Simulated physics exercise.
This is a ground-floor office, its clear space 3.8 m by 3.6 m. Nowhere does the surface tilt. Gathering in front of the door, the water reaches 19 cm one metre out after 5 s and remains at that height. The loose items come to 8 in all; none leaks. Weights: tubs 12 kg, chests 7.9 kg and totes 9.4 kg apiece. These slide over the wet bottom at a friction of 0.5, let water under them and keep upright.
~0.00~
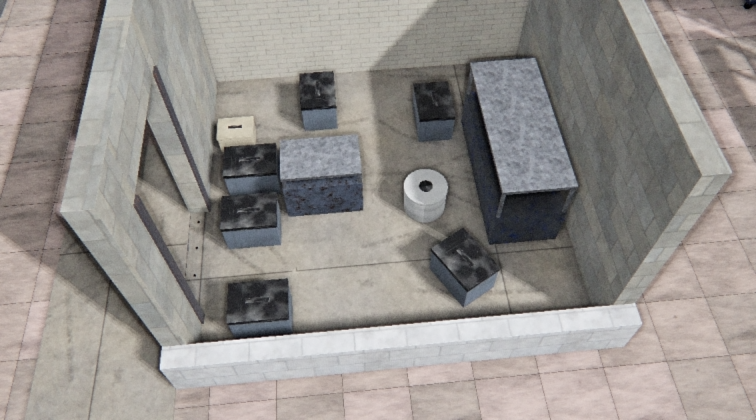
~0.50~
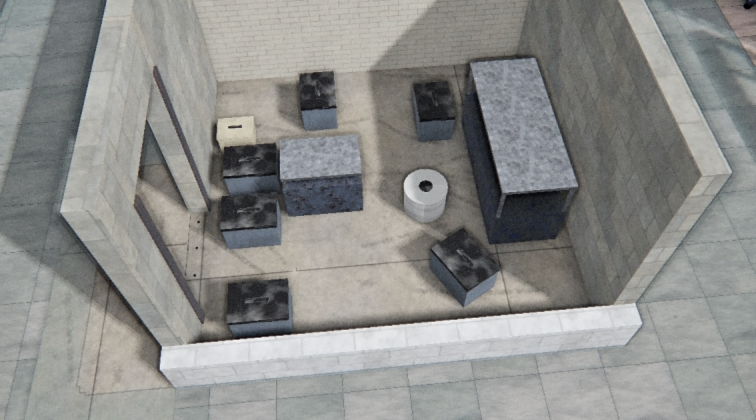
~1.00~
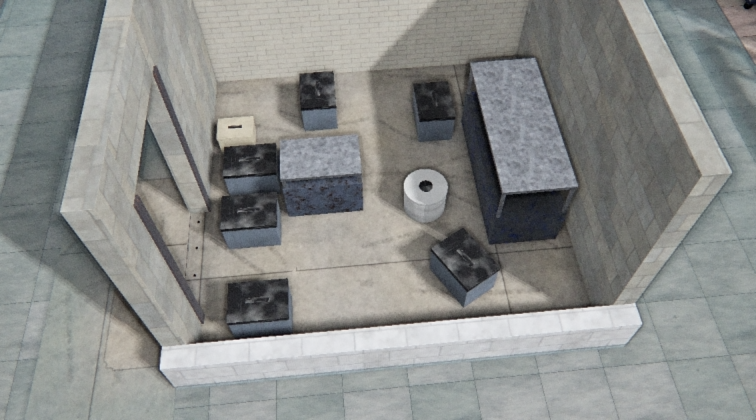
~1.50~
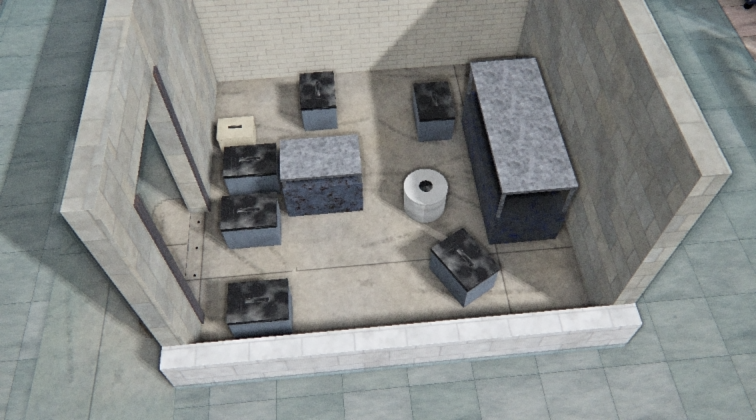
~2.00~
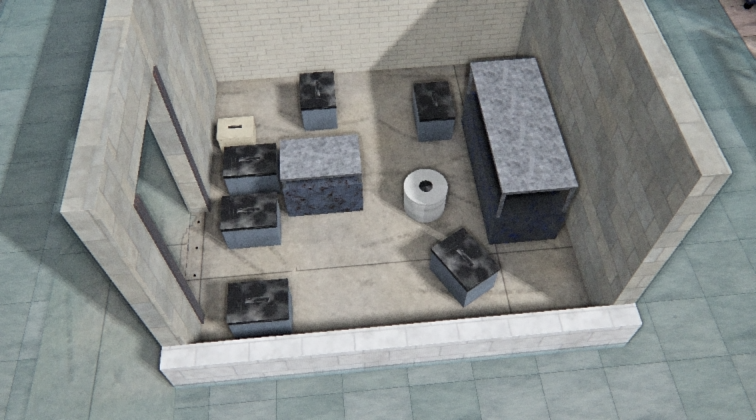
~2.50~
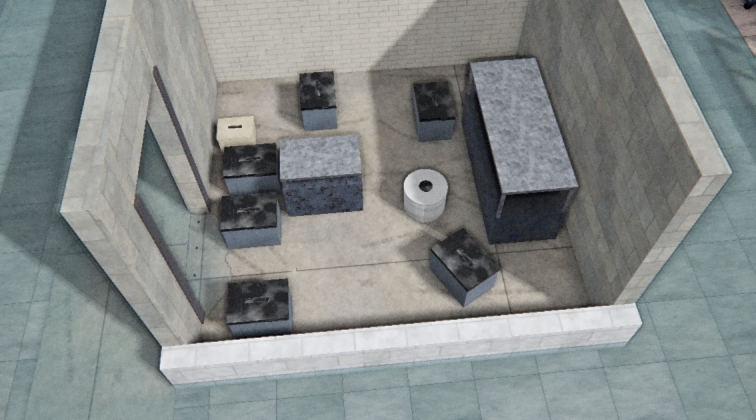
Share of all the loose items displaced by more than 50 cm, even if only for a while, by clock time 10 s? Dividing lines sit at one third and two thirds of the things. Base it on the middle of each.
My call: One to two thirds of them.
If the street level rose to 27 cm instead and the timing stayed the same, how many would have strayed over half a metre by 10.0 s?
You'd get 6 in that case.
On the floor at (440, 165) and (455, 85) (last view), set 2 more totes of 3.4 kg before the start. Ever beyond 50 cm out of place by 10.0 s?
Taking them in order, the first is above the threshold and the second is below the threshold.
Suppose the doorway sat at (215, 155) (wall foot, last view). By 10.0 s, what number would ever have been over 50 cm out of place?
That would give 5.
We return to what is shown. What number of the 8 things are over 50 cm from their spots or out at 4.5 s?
I count 0 of them.
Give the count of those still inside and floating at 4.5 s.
Answer: 0.
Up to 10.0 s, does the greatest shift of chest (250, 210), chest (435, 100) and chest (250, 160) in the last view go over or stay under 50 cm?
One by one in that order: Above; below; above.
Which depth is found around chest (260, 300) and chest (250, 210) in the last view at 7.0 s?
I'd put it at 4 cm and 8 cm respectively.
After 3.5 s 0 of 8 are over 50 cm from their spots; 0 afloat.
After 4.5 s 0 of 8 are over 50 cm from their spots; 0 afloat.
After 7.0 s 1 of 8 are over 50 cm from their spots; 2 afloat.
After 10.0 s 3 of 8 are over 50 cm from their spots, and 3 have been at some point; 6 afloat.
